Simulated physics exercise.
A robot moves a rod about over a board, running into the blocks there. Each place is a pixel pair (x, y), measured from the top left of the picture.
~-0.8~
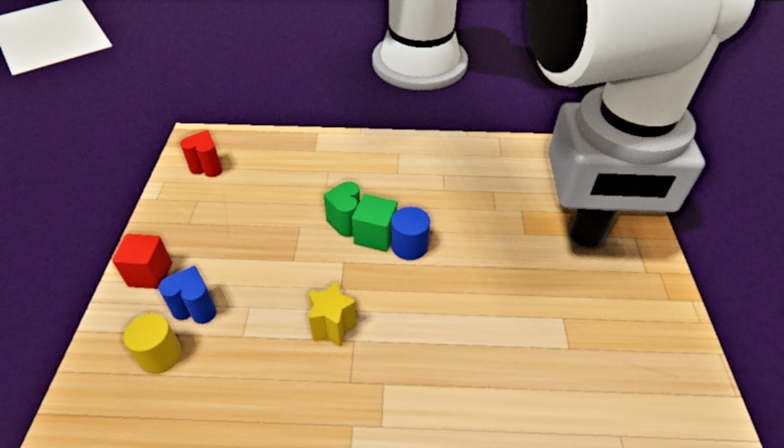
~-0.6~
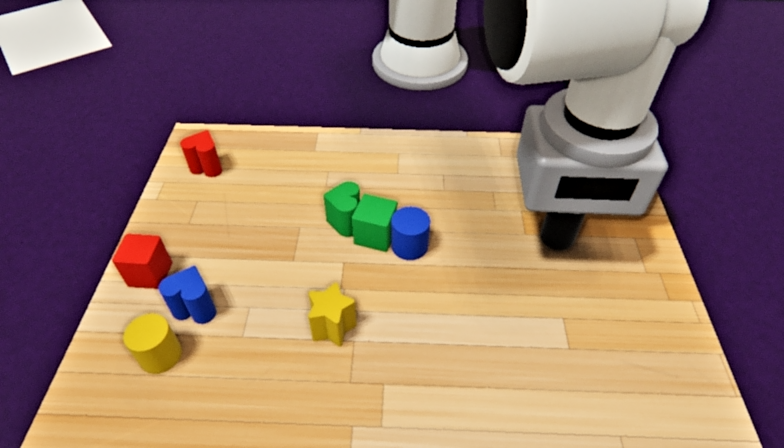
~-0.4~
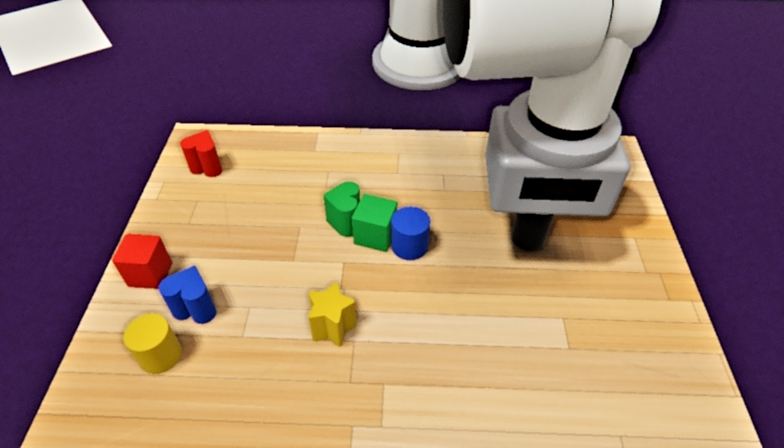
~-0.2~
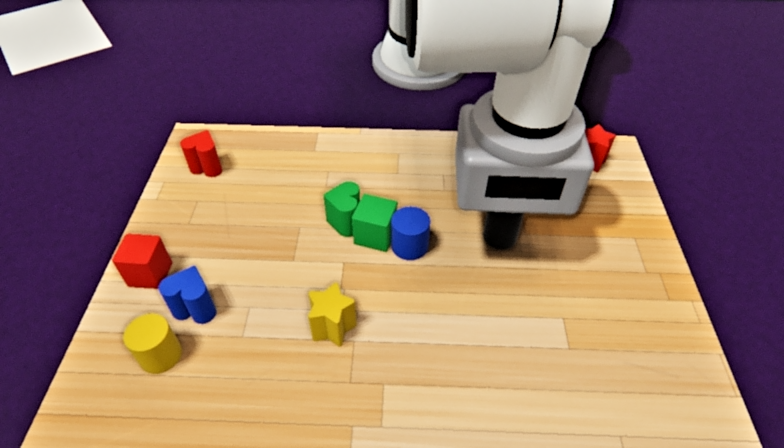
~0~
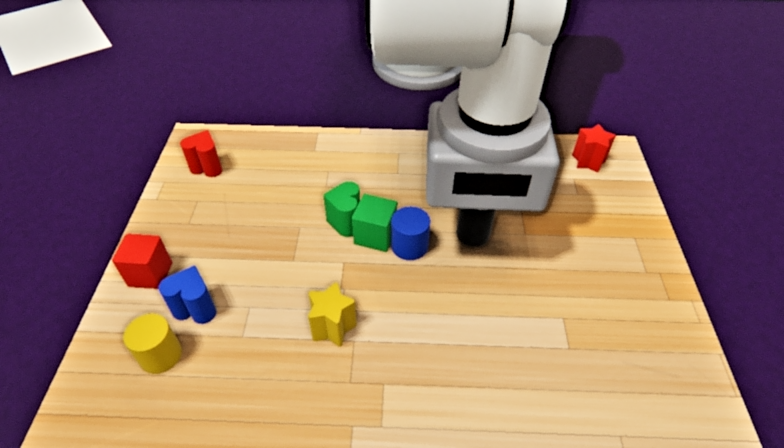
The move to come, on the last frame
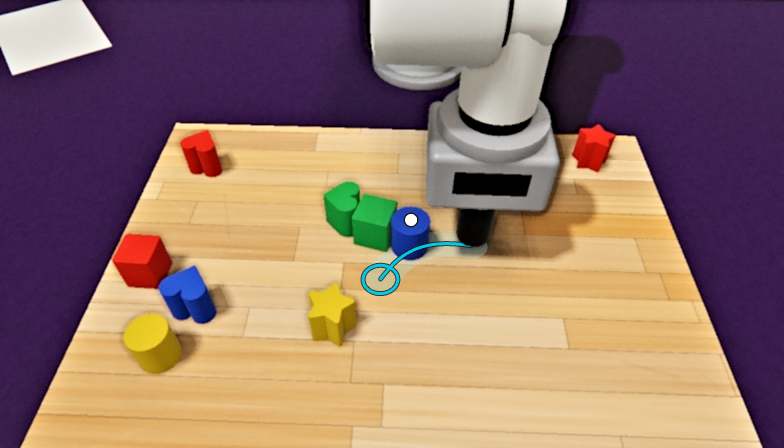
The footage shows a robot arm moving a dark rod steadily leftward over a wooden board toward a blue cylinder beside green blocks, uncovering a red star at the upper right, while the scattered coloured blocks stay still.
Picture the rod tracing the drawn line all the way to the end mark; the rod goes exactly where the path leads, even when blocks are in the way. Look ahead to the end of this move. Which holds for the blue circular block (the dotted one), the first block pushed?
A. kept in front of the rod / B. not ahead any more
The one that fits is B, not ahead any more.
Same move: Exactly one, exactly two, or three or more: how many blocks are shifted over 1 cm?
At least three of them.
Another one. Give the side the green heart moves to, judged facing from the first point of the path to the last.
Seen from start to end, it moves right.
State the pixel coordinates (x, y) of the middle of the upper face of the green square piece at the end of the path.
The answer is (333, 212).
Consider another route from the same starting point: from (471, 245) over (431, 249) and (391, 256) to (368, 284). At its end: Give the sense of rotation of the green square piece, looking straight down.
It swings round clockwise.
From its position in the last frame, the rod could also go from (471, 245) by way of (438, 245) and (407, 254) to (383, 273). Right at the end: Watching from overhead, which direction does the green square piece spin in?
Looking down: Clockwise.
Path on the board, from (471, 245) by way of (435, 244) and (403, 256) to (380, 279); the dot is on the blue circular block.
What follows on the original path. One third of the way, rod (436, 234); green heart (339, 193); green square piece (366, 210); blue circular block (401, 222).
Two thirds of the way, rod (403, 247); green heart (328, 188), turned 50° clockwise; green square piece (338, 211), turned 30° clockwise; blue circular block (365, 231).
At the end, rod (380, 269); yellow star in place; green heart (327, 187), turned 55° clockwise; green square piece (333, 212), turned 35° clockwise; blue circular block (347, 239).
